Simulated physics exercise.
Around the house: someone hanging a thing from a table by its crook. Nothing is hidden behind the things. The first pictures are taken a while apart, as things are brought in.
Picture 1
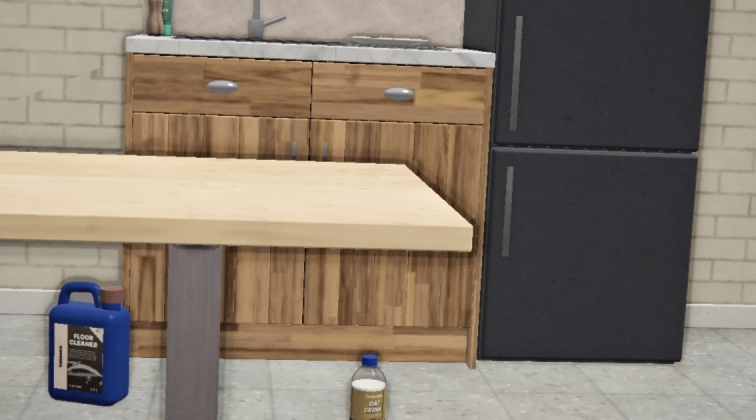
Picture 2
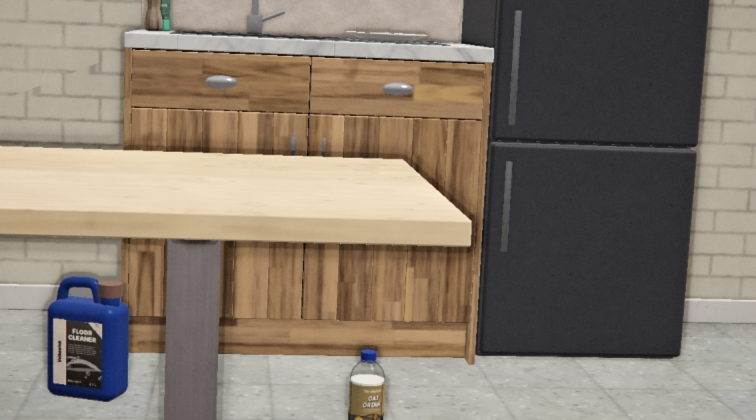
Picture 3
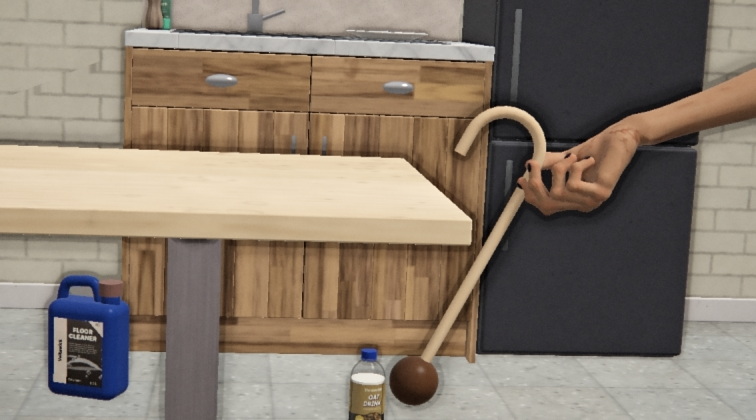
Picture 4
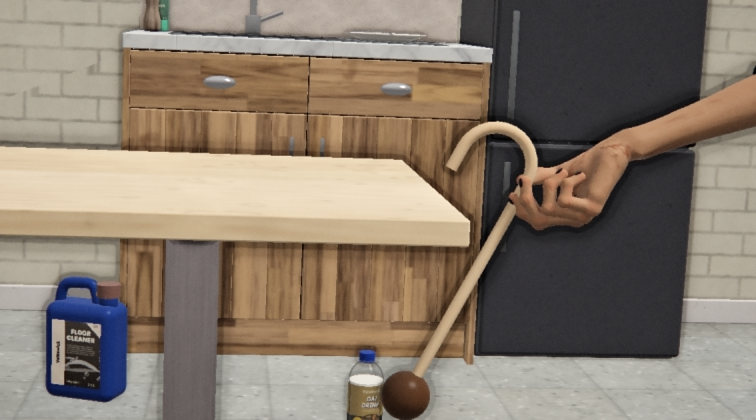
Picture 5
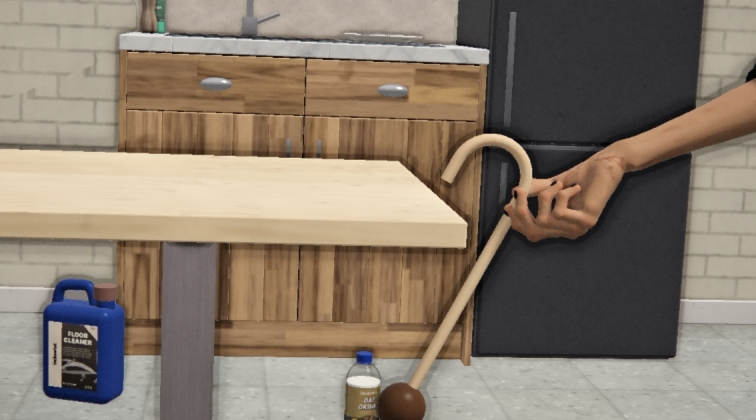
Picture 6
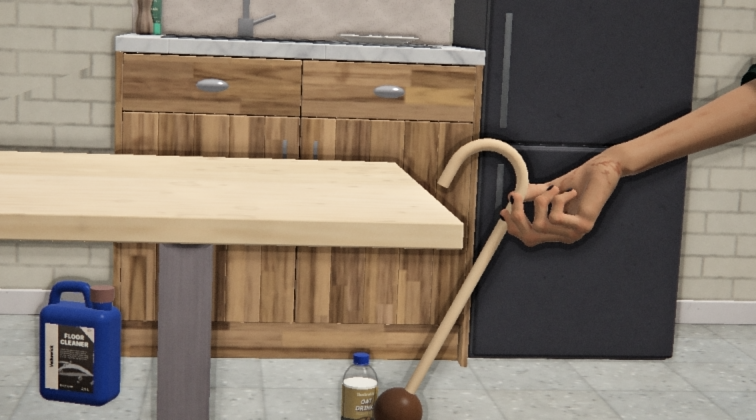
A hand holding a brown ladle with a crooked handle came in from the right beside a wooden table, then lowered it slightly and shifted it a little left, still gripping it near the table's edge.
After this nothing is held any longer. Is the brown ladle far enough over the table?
In the end the brown ladle drops past the edge.
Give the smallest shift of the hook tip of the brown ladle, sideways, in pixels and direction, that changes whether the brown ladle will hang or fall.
About 20 pixels left.
Then, 0.34 s later than the last frame, brown ladle fallen.
Then, 0.50 s later than the last frame, brown ladle dropping.
When it is over, the brown ladle falls to the floor.
